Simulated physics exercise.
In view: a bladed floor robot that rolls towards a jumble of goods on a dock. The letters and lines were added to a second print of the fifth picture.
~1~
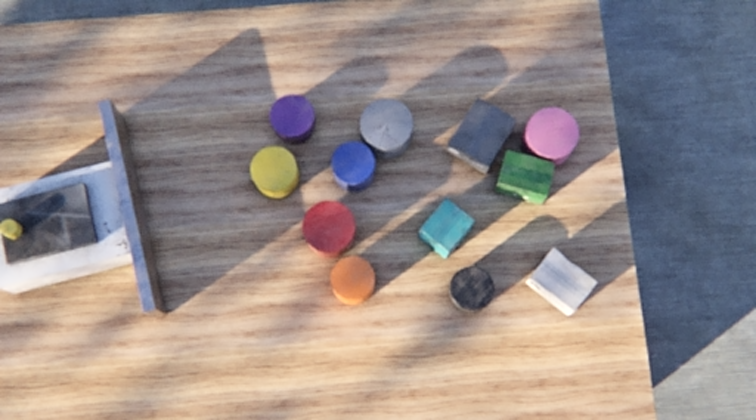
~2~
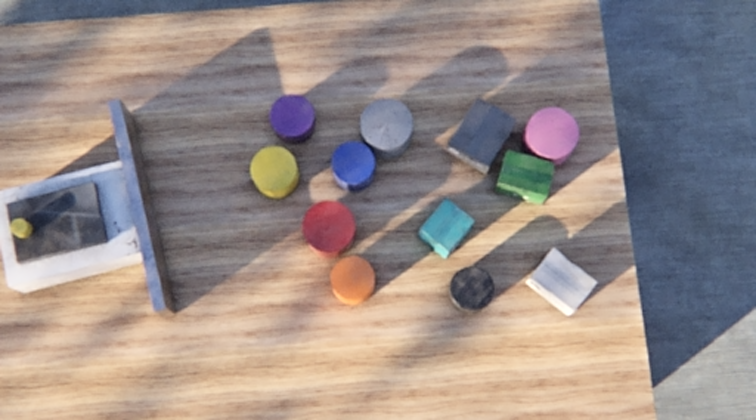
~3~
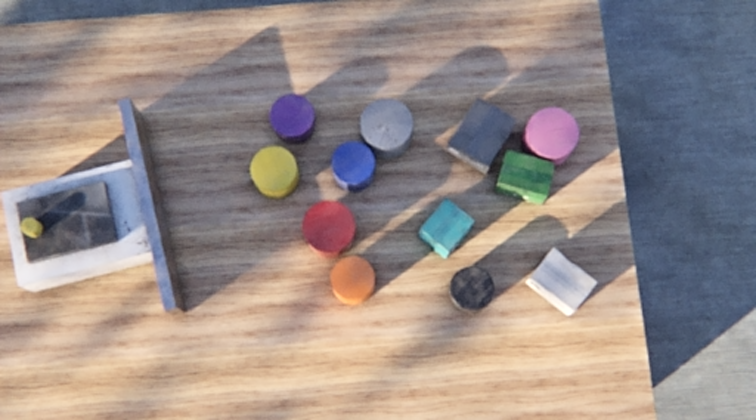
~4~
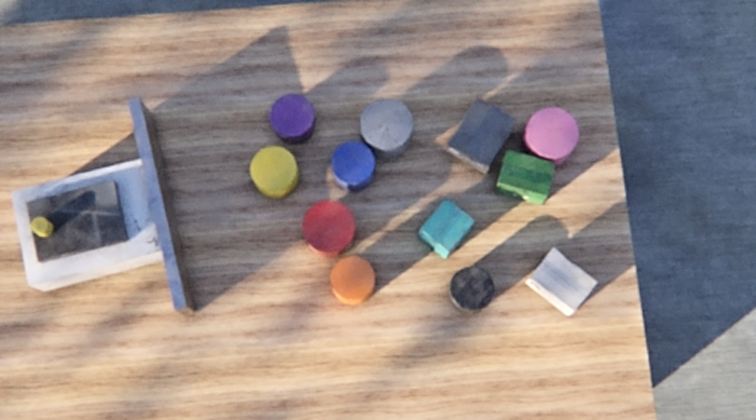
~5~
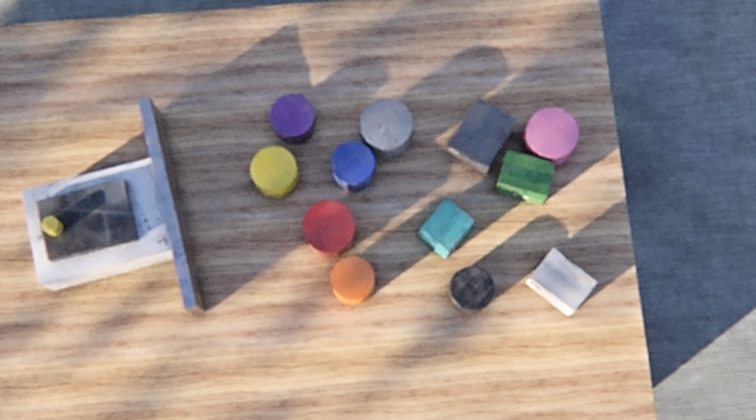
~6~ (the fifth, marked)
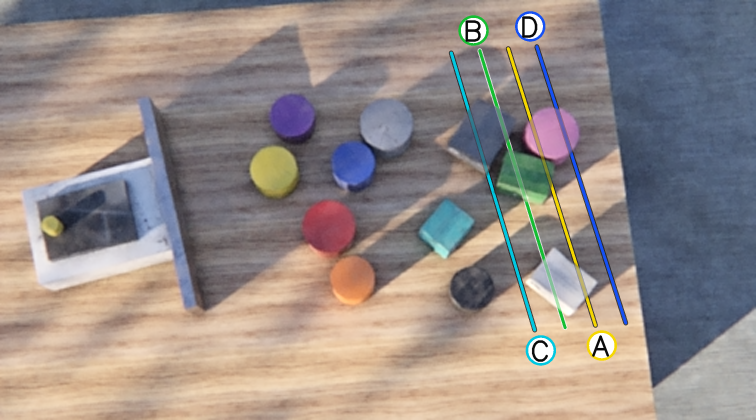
At first, a white robot with a wide upright blade sits at the left of a wooden dock, facing a jumble of colourful round and blocky goods. It then rolls slowly and steadily a short way to the right, narrowing the gap, while the goods stay still and the blade touches none of them.
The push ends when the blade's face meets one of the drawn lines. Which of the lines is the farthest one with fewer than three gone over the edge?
At A, and not beyond.
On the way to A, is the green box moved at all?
Yes.
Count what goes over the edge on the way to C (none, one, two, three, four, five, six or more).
In all, none.
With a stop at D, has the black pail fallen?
No.
On the marked copy, A at (551, 183); B at (521, 185); C at (492, 187); D at (580, 181).
Following A. Soon after the start, robot (233, 208); purple pail (315, 115); grey canister (392, 127).
Later, robot (374, 197); pink canister (557, 138); purple pail (430, 72).
In the end, robot (483, 189); turquoise parcel (626, 215); pink canister (610, 115); none fallen.
As for the rest, B is within the limit but short; C is within the limit but short; D drops four.
